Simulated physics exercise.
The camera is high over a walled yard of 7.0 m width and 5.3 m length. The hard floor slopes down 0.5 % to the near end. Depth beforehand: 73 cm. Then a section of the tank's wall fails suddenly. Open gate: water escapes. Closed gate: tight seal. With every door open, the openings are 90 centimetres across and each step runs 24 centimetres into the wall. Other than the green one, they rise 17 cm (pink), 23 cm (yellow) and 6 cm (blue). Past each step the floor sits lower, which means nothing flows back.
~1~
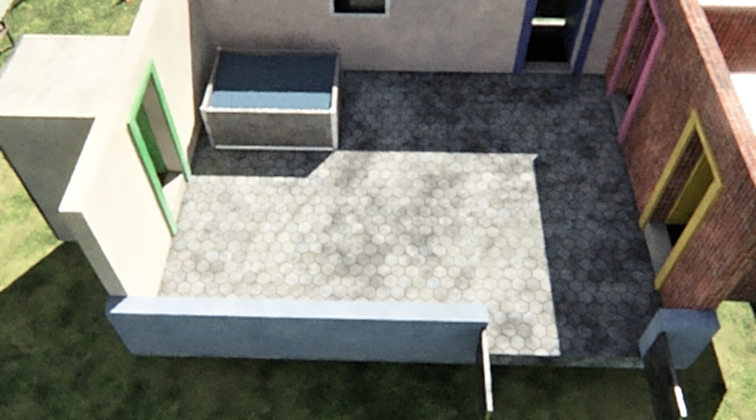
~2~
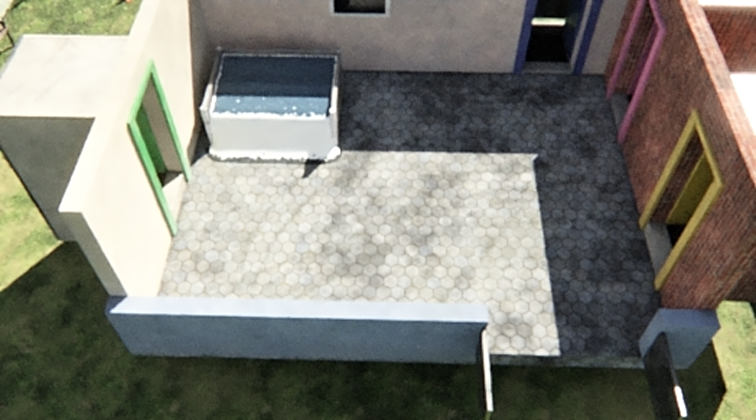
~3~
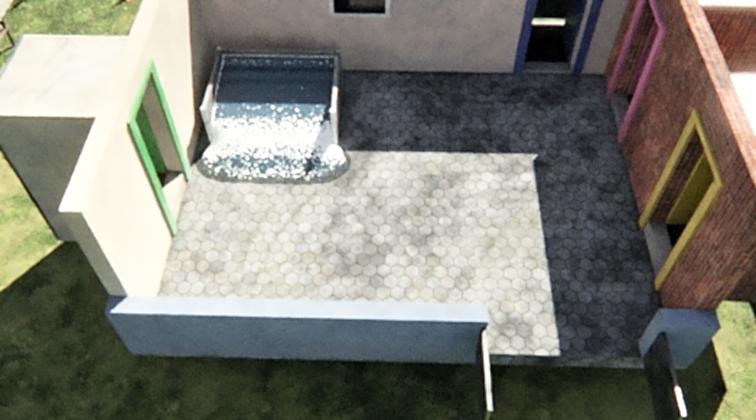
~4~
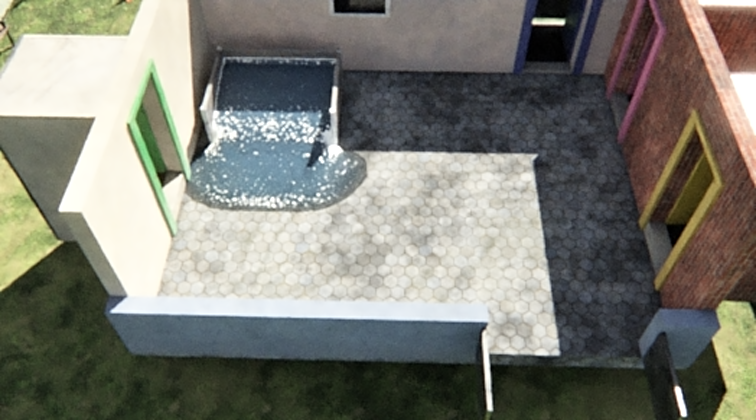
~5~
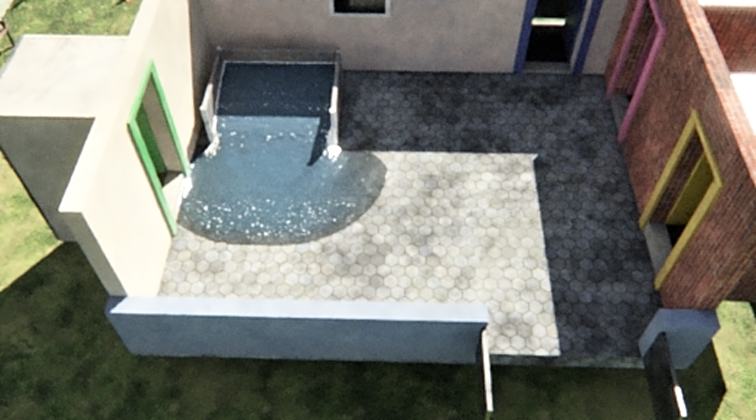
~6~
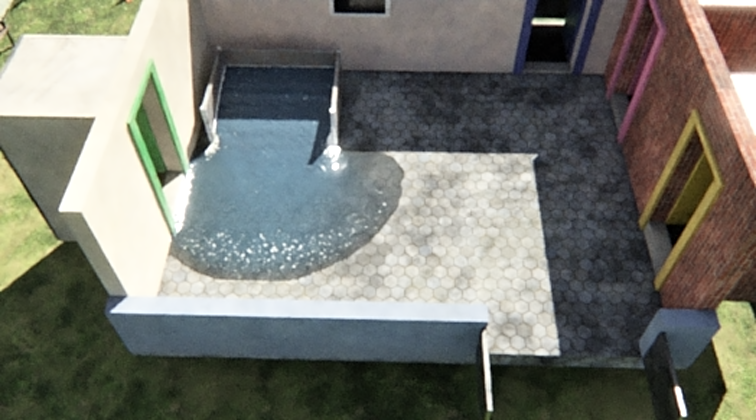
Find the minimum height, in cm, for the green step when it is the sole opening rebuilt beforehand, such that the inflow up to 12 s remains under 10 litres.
The minimum height is about 14 cm.
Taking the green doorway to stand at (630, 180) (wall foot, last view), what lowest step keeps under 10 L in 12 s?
It needs roughly 8.0 cm.
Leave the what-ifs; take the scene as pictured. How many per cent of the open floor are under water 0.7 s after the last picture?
Some 35 per cent is wet.
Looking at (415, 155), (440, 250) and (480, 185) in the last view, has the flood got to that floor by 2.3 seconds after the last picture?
In the order asked: Untouched, soaked, untouched.
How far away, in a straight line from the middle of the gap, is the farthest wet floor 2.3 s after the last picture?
The front sits around 6.4 m out.
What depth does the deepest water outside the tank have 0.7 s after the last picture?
About 46 cm.
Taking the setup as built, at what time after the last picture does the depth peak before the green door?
Crest at t of about 0.6 s.
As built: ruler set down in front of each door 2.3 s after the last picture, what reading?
Depth (cm): Pink 0 / yellow 0 / blue 0 / green 9.
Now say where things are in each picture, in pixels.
Still water, 73 cm deep, in the tank at (274, 83); the green door at (164, 160) is dry, in the first frame.
The gap is at (273, 135), the front 0.3 m out at (223, 159); the back of the tank holds 73 cm, in the second frame.
Water pours out at (273, 136) and has run 0.7 m, to (252, 180); about 13 cm deep outside, 67 cm at the back, in the third frame.
Water pours out at (273, 138) and has run 1.3 m, to (228, 206); about 11 cm deep outside, 62 cm at the back, in the fourth frame.
Water pours out at (273, 138) and has run 1.9 m, to (229, 238); about 9 cm deep outside, 58 cm at the back, in the fifth frame.
The front is at (218, 273), 2.5 m from the gap at (273, 138); 6.8 m2 of floor is wet, 51 cm left at the back; water is at the green door at (164, 160), in the sixth frame.
Then, 0.7 s after the last picture water covers 35 % of the floor, deepest (46 cm) near (149, 328); 18 cm at the green door, 0 litres in over its 25 cm step.
Then, 2.3 s after the last picture water covers 45 % of the floor, deepest (26 cm) near (196, 241); 9 cm at the green door, 0 litres in over its 25 cm step.
Then, 11.3 s after the last picture water covers 95 % of the floor, deepest (7 cm) near (343, 100); 4 cm at the green door, 0 litres in over its 25 cm step.
At the green door as built, the water peaked near 18 cm, 0.5 s after the last picture.
With a step of 12.5 cm, 17 litres would have come in within the 12 s; with 16.5 cm, 3 litres. So under 10 litres takes about 14 cm.
